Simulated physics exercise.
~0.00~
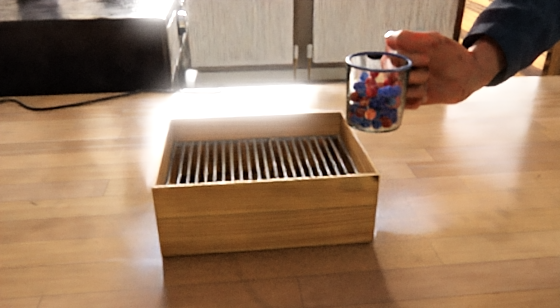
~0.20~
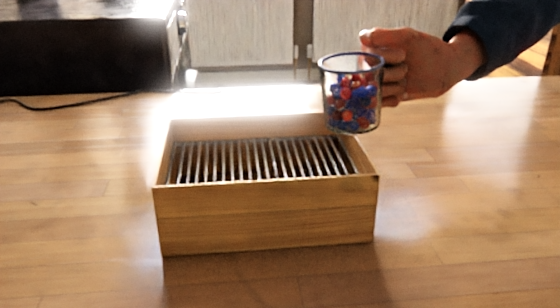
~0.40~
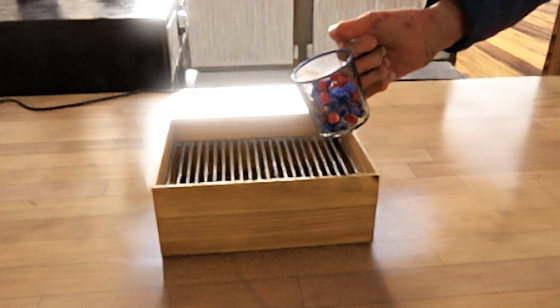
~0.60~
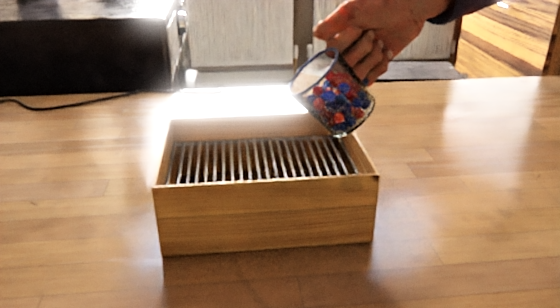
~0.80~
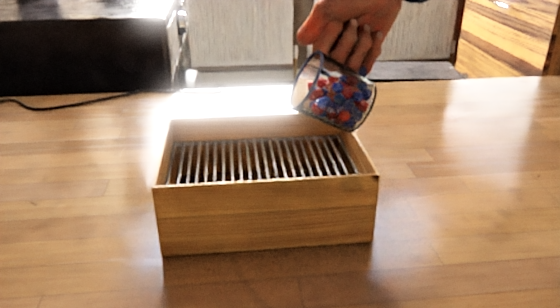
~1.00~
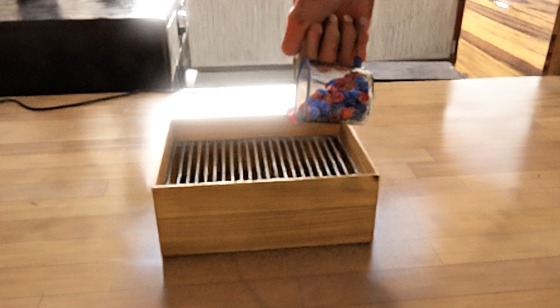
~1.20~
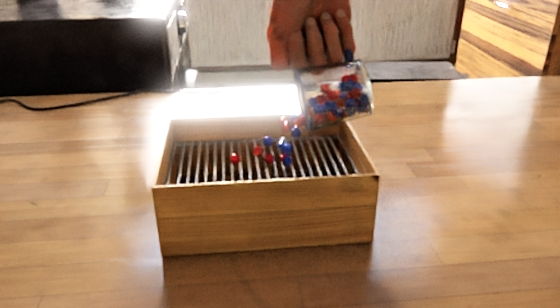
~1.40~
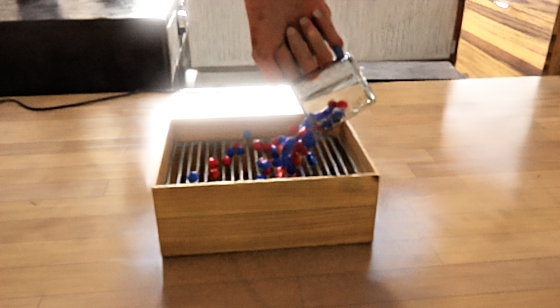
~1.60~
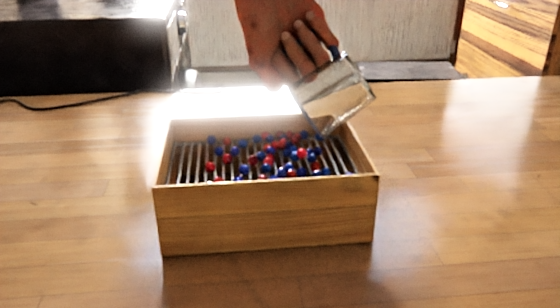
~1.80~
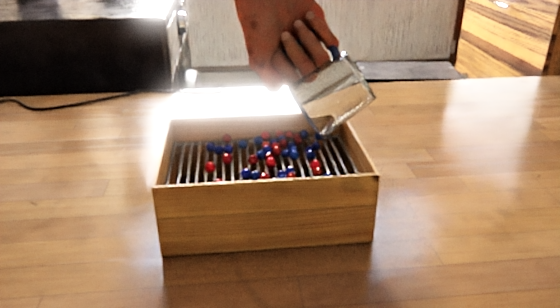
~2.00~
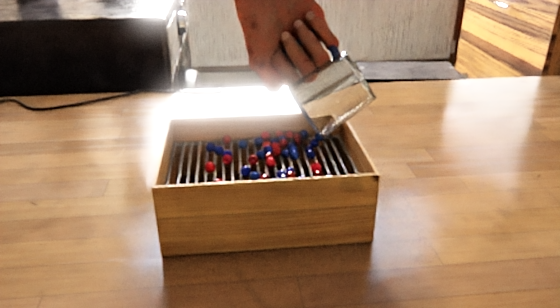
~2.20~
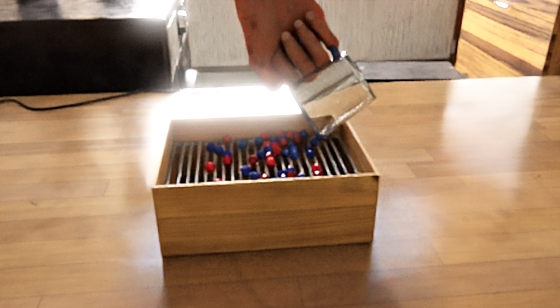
A clear cup filled with small blue and red pieces is held by a hand above the right side of an open wooden box on a wooden table, seen from the front and slightly above. A row of thin metal wires spans the box, and bright light glares behind it. The hand moves left and tilts the cup until it lies on its side. Pieces of both colours tumble down to the left onto the wires, and the cup tips further until it is empty. The blue and red pieces settle scattered together on top of the wires, while the hand still holds the cup over them.
